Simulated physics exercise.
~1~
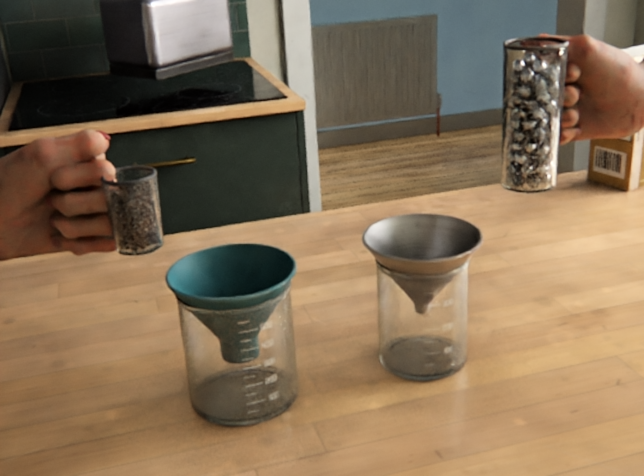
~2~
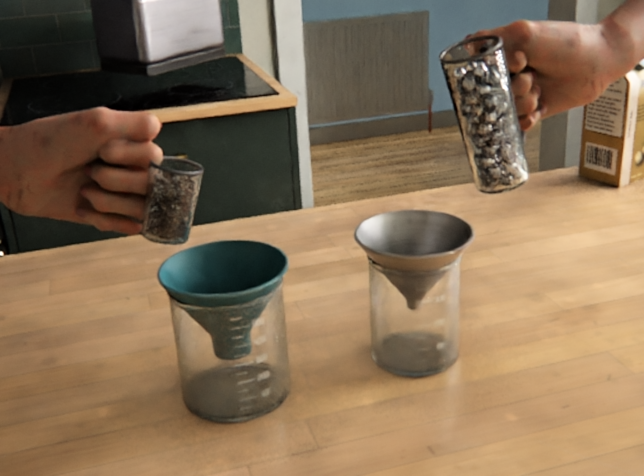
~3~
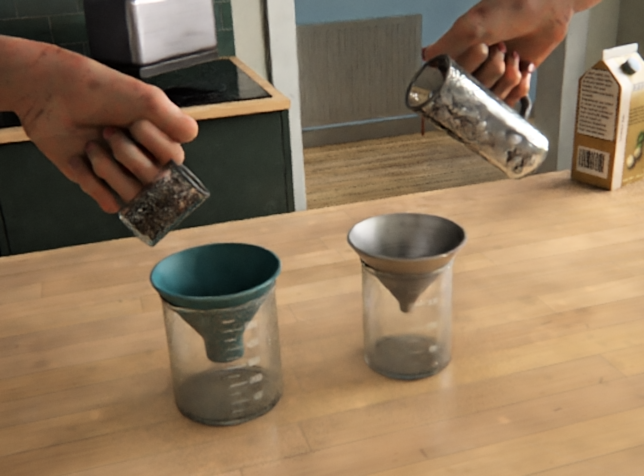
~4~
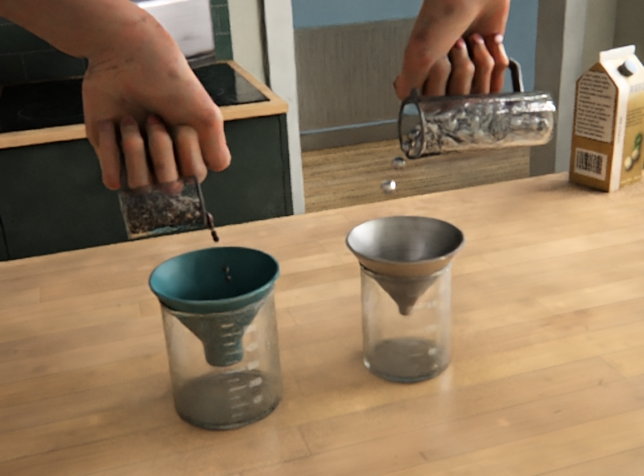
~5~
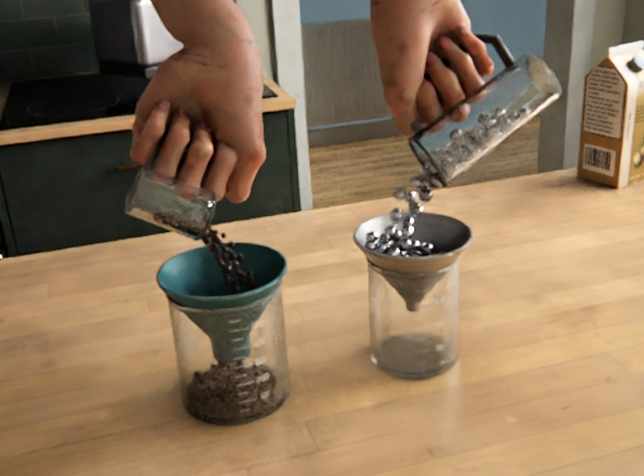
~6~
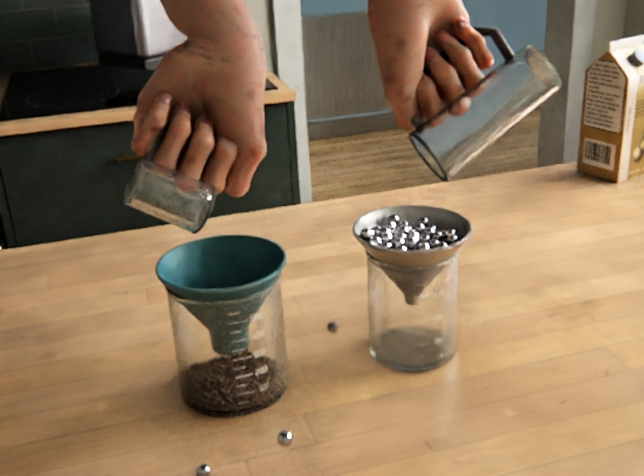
Kitchen counter, two hands tipping glass cups over funnels, dark grains filling the left jar, silver beads clogging the right funnel.
